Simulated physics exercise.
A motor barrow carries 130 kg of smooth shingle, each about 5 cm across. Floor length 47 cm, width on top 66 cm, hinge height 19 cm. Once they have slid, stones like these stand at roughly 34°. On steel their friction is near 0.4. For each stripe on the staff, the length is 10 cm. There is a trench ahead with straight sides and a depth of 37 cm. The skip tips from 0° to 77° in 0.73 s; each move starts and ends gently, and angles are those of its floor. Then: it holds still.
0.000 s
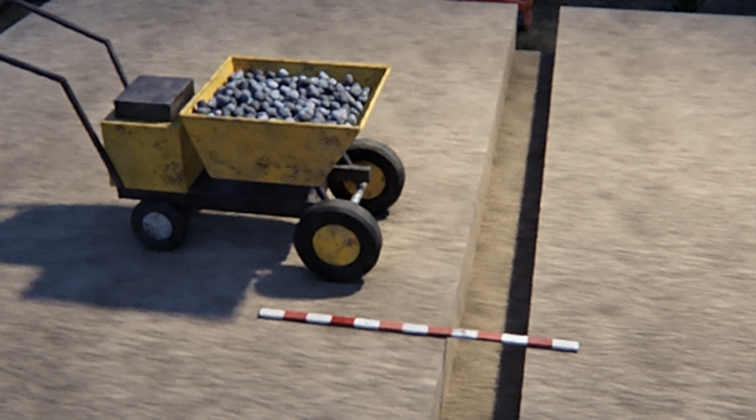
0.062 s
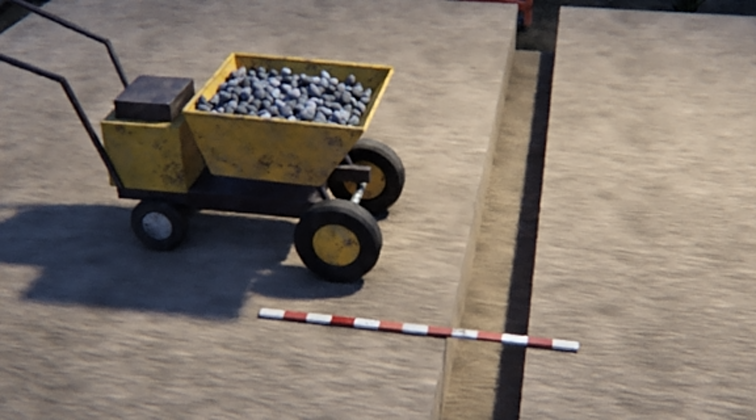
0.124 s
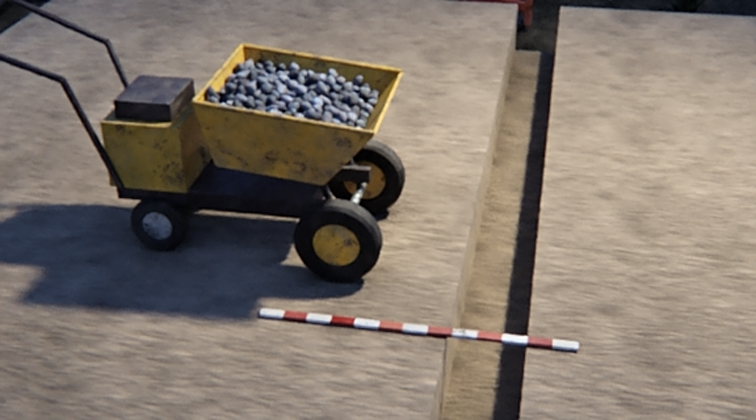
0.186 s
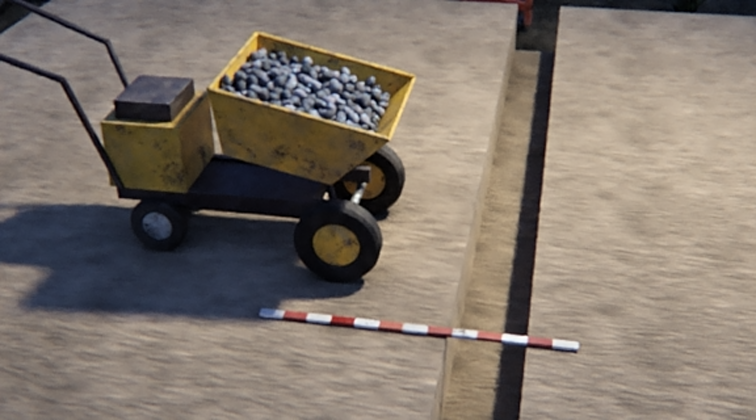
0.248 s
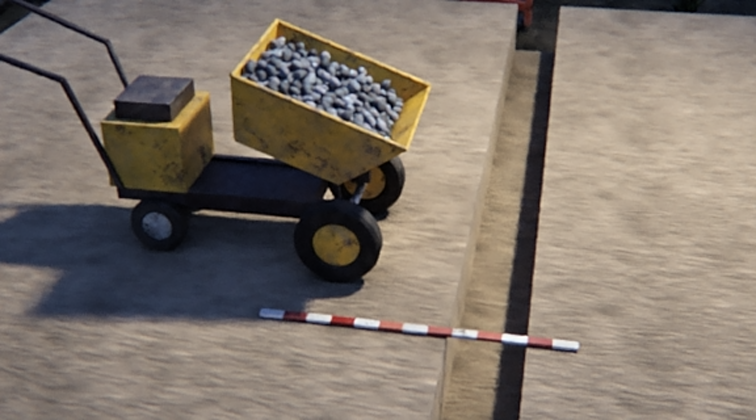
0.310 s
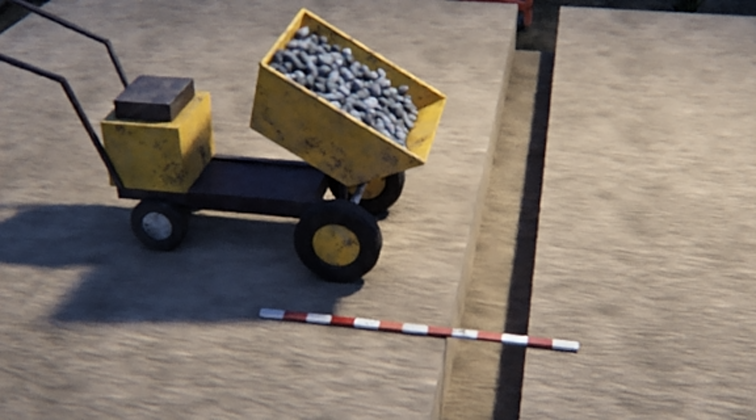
Yellow skip of a motor barrow tilting up and forward to the right, grey stones shifting inside, beside a narrow trench.
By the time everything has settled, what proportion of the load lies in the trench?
About 56 percent of the load.
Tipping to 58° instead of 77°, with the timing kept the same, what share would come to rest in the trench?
Expect roughly 40 per cent.
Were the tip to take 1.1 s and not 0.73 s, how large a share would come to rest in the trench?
That would give about 65 percent.
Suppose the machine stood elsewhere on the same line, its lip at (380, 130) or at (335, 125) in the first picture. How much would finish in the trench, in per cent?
Estimates: 35 % then 85 %.
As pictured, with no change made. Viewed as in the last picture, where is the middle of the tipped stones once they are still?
Somewhere around (526, 301) in the last picture.
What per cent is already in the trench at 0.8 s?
Roughly 30% by that time.
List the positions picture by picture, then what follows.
In the first picture, lip at (360, 129), floor tilted 0°, highest stones at (276, 86).
In the second picture, the skip is at 2°, its lip at (364, 130); the top of the load is at (270, 85); the stones move at 0.4 m/s on average.
In the third picture, the skip is at 6°, its lip at (374, 134); the top of the load is at (254, 76); the stones move at 0.8 m/s on average.
In the fourth picture, lip at (389, 140), floor tilted 12°, highest stones at (265, 65); the stones move at 1.1 m/s on average.
In the fifth picture, the skip is at 21°, its lip at (406, 150); the top of the load is at (274, 55); the stones move at 1.3 m/s on average.
In the sixth picture, lip at (424, 163), floor tilted 30°, highest stones at (298, 42); the stones move at 1.4 m/s on average.
After 0.6 s the floor is at 65°; 100 % in the skip; the foremost stones are at (469, 197).
After 0.8 s the floor is at 77°; 49 % in the skip, 30 % in the trench, 21 % past the trench; the foremost stones are at (585, 256).
After 1.2 s the floor is at 77°; 10 % in the skip, 47 % in the trench, 44 % past the trench; the foremost stones are past the picture's edge.
After 3.1 s the floor is at 77°; 0 % in the skip, 56 % in the trench, 44 % past the trench; the foremost stones are past the picture's edge.
